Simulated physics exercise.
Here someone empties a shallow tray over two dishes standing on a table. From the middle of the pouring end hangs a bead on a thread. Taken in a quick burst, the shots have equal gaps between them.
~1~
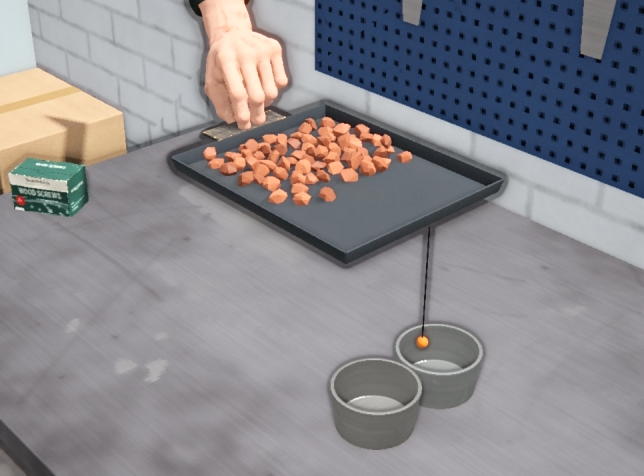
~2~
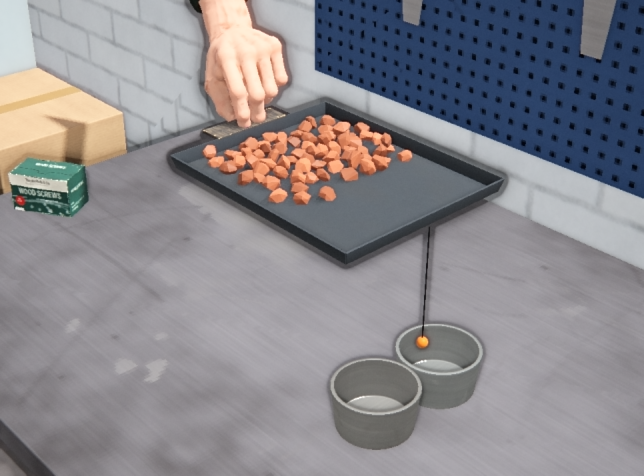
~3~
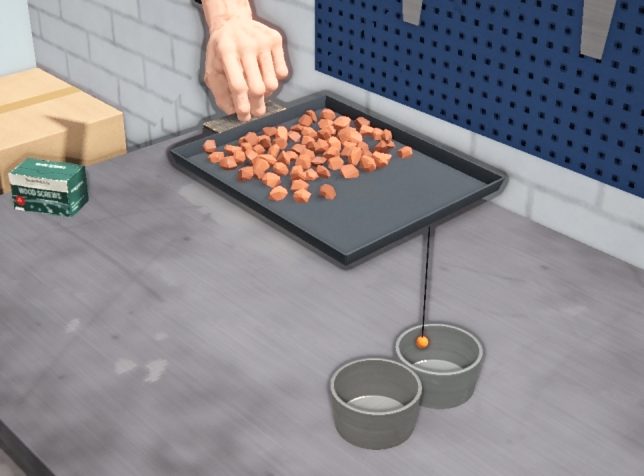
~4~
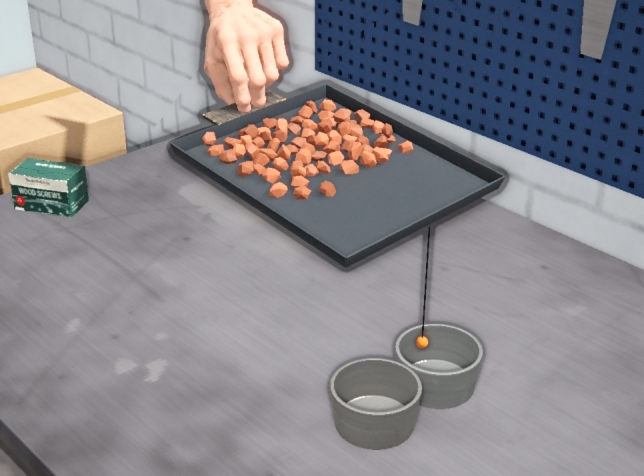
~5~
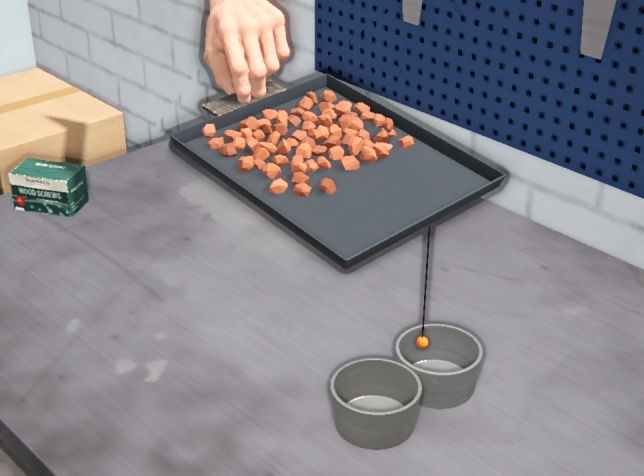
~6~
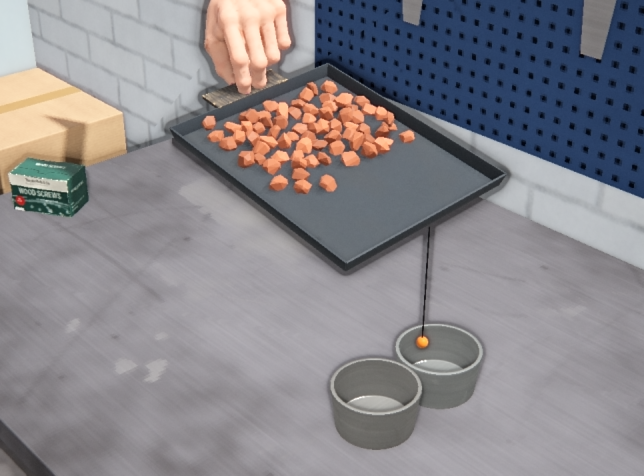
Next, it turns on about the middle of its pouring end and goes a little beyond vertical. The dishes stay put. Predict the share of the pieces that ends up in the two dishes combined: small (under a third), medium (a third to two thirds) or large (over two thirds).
Medium.
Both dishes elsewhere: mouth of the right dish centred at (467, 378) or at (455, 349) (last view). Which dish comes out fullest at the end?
First try: The dish on the left-hand side; second try: The dish on the left-hand side.
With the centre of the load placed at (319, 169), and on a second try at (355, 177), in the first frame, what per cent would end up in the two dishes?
Close to 50 in a hundred, then close to 30 in a hundred.
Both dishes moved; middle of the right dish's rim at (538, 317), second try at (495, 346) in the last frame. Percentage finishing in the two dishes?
Trial 1: 0 percent; trial 2: 20 percent.
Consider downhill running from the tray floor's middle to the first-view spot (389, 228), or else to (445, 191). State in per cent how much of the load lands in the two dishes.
30 % and 10 %.
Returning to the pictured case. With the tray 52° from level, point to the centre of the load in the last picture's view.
I'd put the middle close to (366, 219).
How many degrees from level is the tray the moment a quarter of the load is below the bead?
That happens at around 75°.
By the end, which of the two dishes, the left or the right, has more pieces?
Noted: The left-placed one ends with more.
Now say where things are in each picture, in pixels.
The first picture shows corners of the pouring end at (346, 249) and (499, 179), level; middle of the load at (312, 153), bits of crushed brick; left dish at (407, 422); right dish at (469, 382); bead on its thread at (422, 342).
The second picture shows corners of the pouring end at (346, 250) and (499, 178), level; middle of the load at (313, 152).
The third picture shows corners of the pouring end at (346, 252) and (499, 177), tipped barely, lowest at the left corner; middle of the load at (313, 148).
The fourth picture shows corners of the pouring end at (347, 254) and (500, 176), tipped barely, lowest at the left corner; middle of the load at (313, 141).
The fifth picture shows corners of the pouring end at (347, 256) and (500, 174), tipped a little, lowest at the left corner; middle of the load at (313, 135).
The sixth picture shows corners of the pouring end at (347, 259) and (501, 173), tipped a little, lowest at the left corner; middle of the load at (314, 129); left dish at (407, 422); right dish at (469, 382).
Soon, tray tipped steeply; nearly all on the tray; a small part in the air.
A while on, tray tipped right over; about half on the tray; a small part in the left dish; a stray few in the right dish; about a quarter outside both; about a quarter in the air.
Towards the end, tray tipped past a quarter turn; about half in the left dish; a stray few in the right dish; about half outside both.
Finally, tray tipped past a quarter turn; about half in the left dish; a stray few in the right dish; about half outside both.
